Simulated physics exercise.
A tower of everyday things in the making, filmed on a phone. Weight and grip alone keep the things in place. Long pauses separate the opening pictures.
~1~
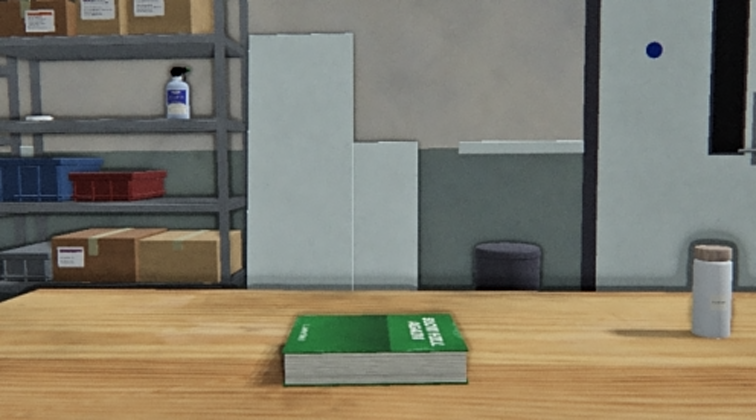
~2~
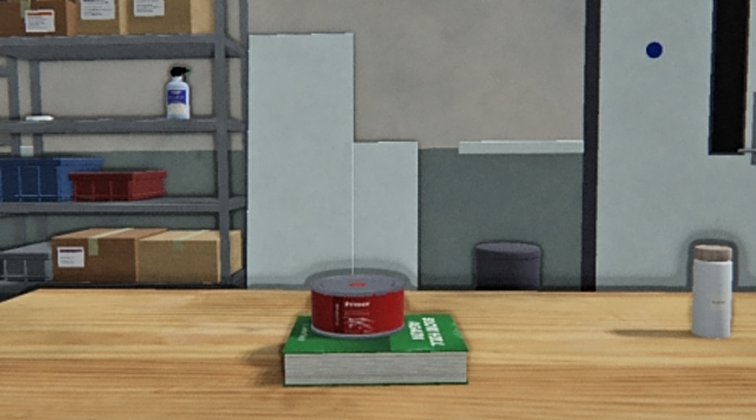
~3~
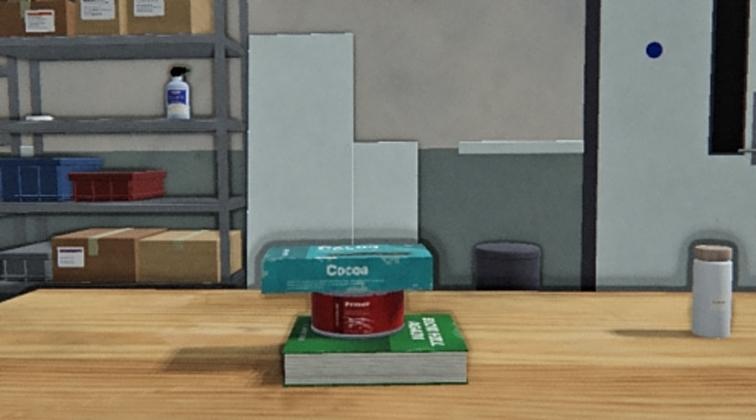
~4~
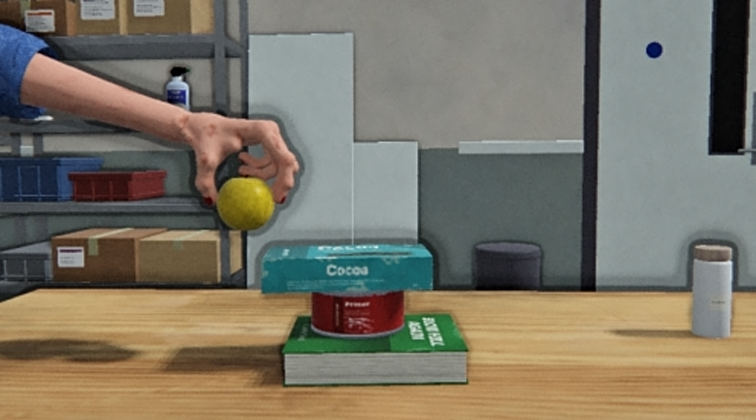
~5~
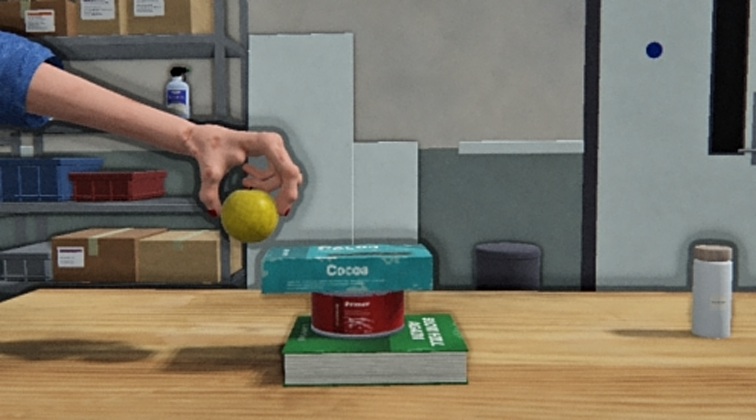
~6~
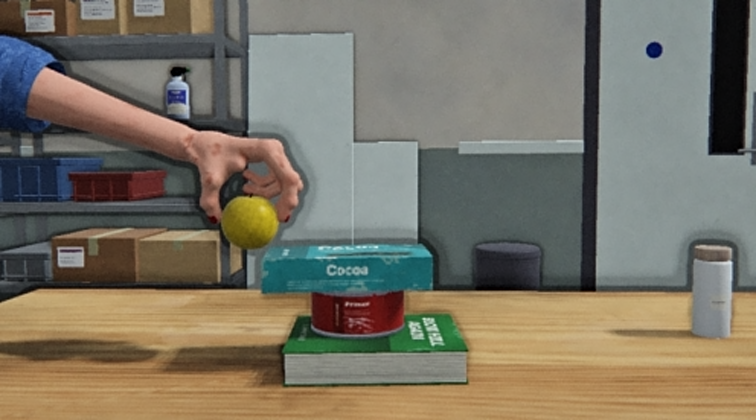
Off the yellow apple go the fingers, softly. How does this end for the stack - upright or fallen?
It ends fallen.
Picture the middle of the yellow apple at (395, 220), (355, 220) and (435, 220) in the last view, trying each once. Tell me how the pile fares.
Attempt one, the pile survives; attempt two, it survives; attempt three, it falls over.
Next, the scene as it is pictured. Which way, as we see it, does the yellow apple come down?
Direction of travel: Leftward.
Then, 0.20 s on from there, yellow apple shifted a little near (240, 238).
Then, 0.30 s on from there, yellow apple now fallen.
Then, 0.40 s on from there, things are still on the move.
In the end, fallen, yellow apple; the other 4 unmoved. At the end, from the last picture's camera, yellow apple near (205, 331). The pile gives way.
